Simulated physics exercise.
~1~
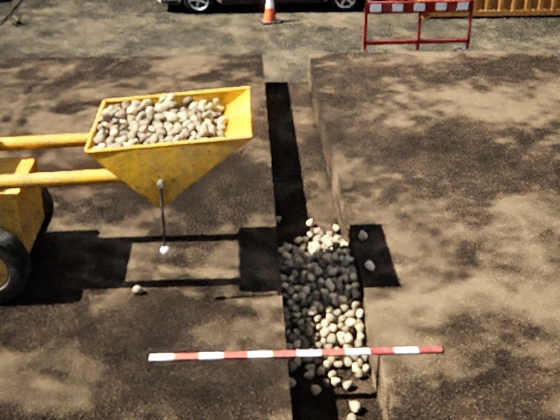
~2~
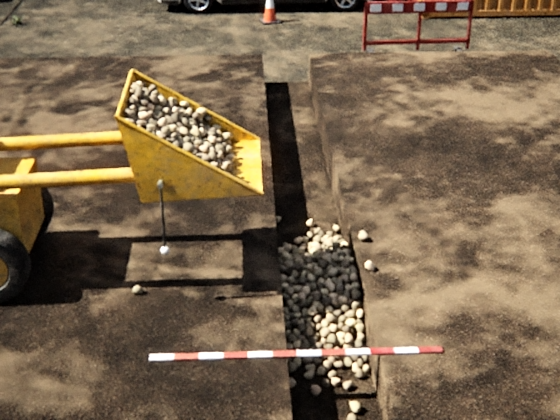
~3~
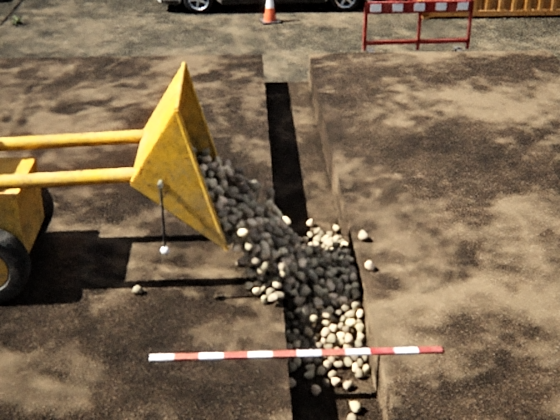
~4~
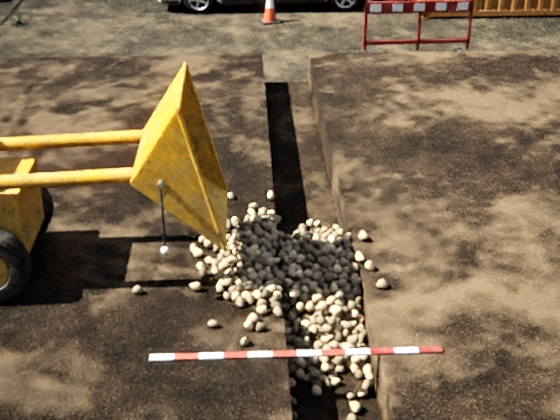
A yellow loader tipped its bucket steeply to the right and poured a load of smooth, pale stones toward a trench already partly filled with them, leaving most in the trench, a heap spread along its near left side, and the bucket empty.
